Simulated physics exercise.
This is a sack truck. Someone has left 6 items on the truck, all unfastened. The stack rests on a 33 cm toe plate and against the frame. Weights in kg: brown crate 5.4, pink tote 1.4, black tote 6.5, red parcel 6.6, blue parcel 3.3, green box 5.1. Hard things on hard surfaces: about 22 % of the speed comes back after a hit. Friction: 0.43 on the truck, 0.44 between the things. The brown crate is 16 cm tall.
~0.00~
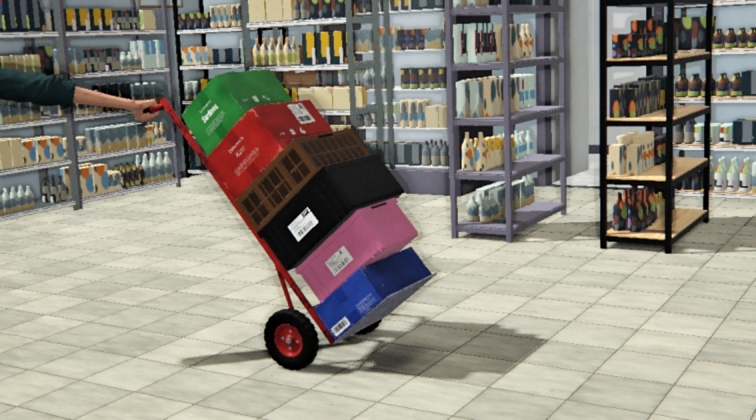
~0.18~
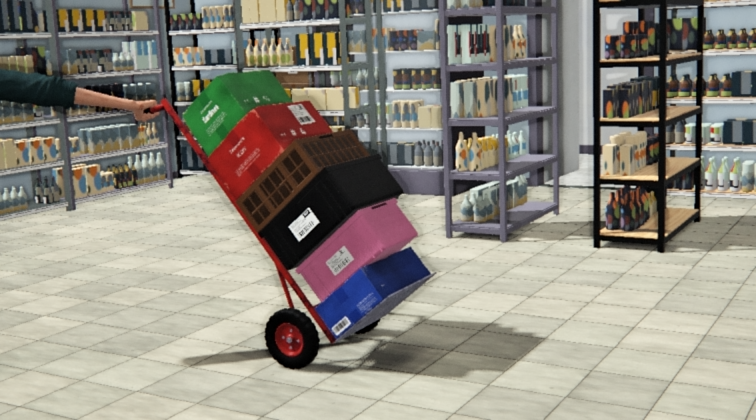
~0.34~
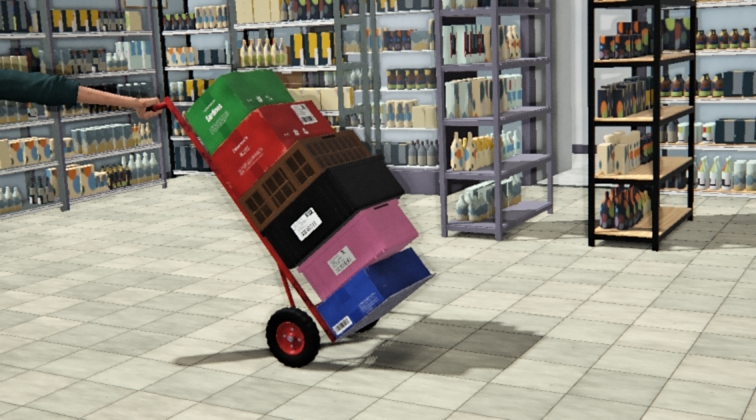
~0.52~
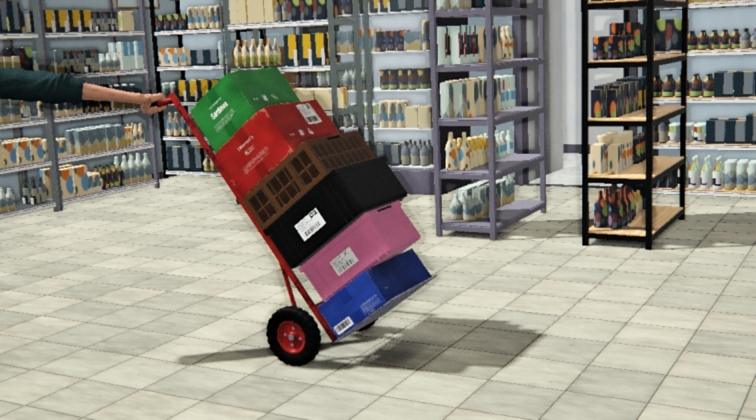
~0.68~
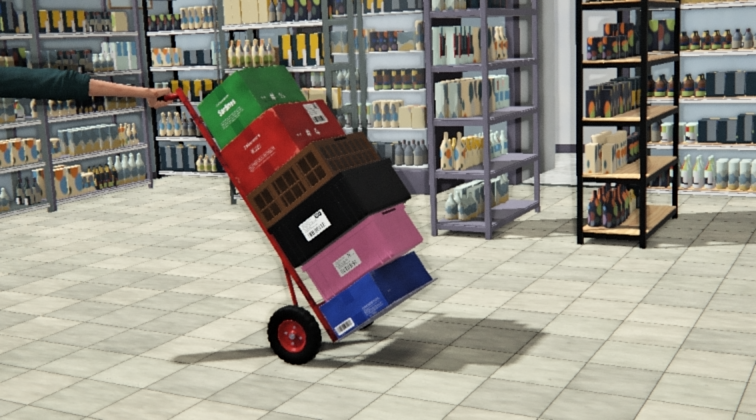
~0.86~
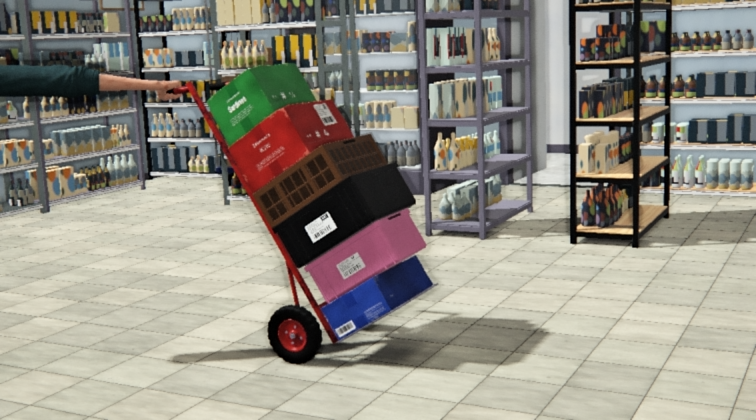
In a bottle-lined store, a hand gradually raises a leaning red sack truck stacked with six colourful boxes and crates toward upright.
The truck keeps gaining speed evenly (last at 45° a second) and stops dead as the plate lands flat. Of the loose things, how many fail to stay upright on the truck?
Lost: Zero.
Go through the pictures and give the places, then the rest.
In the first picture, 40° short of upright; brown crate (305, 180); pink tote (358, 252).
In the second picture, 40° short of upright; blue parcel (375, 291); green box (240, 113).
In the third picture, 39° short of upright; black tote (335, 212); red parcel (276, 148).
In the fourth picture, 37° short of upright; blue parcel (376, 292); green box (247, 109).
In the fifth picture, 35° short of upright; black tote (342, 213); red parcel (286, 146).
In the sixth picture, 32° short of upright; brown crate (322, 180); pink tote (367, 256).
After 1.86 s, truck upright; green box moved 2 cm; red parcel moved 2 cm.
After 2.36 s, truck upright; brown crate moved 5 cm near (401, 206); pink tote moved 3 cm near (400, 294); green box 3° off its base.
In the end (3.1 s), all 6 under 10 cm from the start. At the end, from the last picture's camera, brown crate near (391, 207), pink tote near (397, 296).
